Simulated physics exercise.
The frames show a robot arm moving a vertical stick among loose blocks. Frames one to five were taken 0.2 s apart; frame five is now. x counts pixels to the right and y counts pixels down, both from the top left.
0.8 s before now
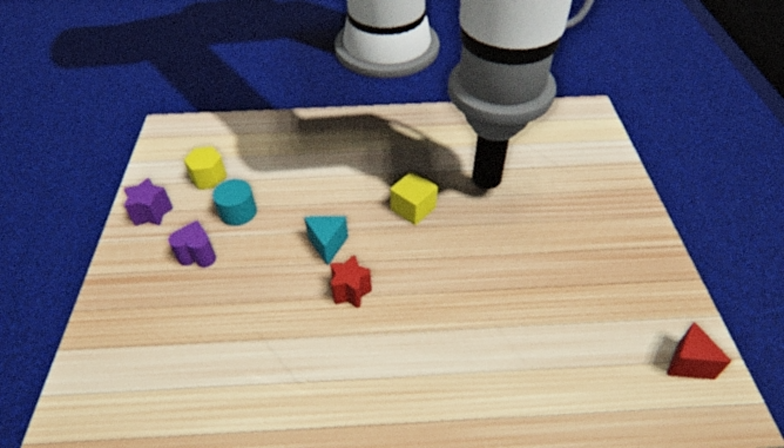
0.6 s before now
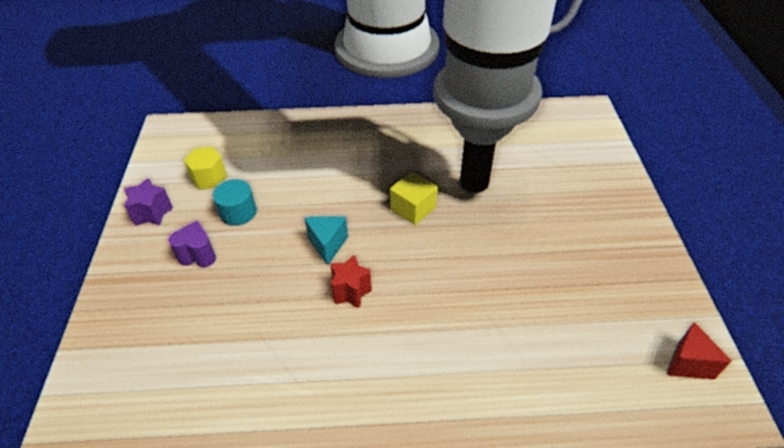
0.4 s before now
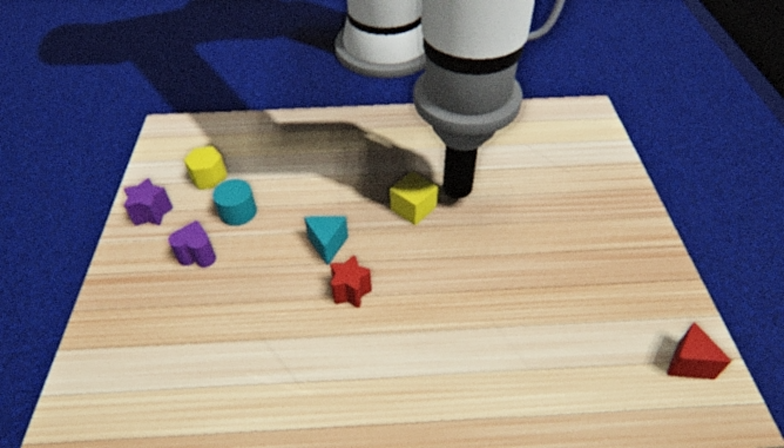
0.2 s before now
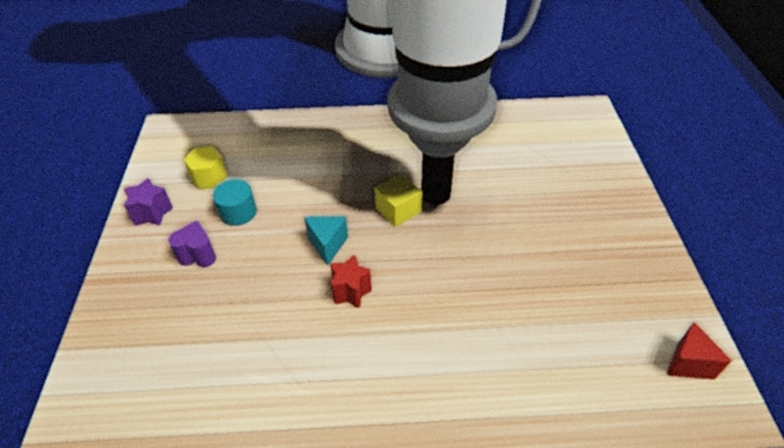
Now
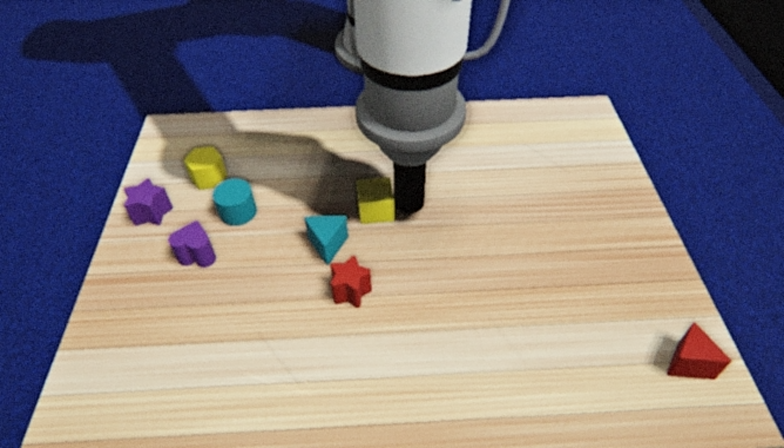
A robot arm moves its stick left and pushes the yellow block toward the turquoise triangle.
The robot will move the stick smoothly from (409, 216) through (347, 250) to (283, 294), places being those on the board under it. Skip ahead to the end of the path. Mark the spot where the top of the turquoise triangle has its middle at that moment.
Somewhere near (298, 229).
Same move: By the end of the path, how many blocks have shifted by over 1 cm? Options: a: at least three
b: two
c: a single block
Choice b: Two.
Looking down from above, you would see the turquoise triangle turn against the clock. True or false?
False - the claim does not hold.
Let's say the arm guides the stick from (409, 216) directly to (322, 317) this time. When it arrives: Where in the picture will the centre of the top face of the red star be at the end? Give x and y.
The middle of the upper face of the red star will lie at about (325, 327) in the picture.
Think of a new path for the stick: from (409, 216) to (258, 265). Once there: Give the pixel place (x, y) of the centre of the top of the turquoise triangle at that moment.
I'd say the turquoise triangle ends with its top centre at (245, 269).
The first path, step by step. One third of the way, stick at (367, 226); yellow square at (358, 192), turned 55° clockwise.
Two thirds of the way, stick at (323, 251); turquoise triangle at (300, 229), turned 15° clockwise; yellow square at (358, 192), turned 55° clockwise.
At the end, stick at (279, 282); turquoise triangle at (298, 229), turned 20° clockwise; red star unmoved; yellow square at (358, 192), turned 55° clockwise.
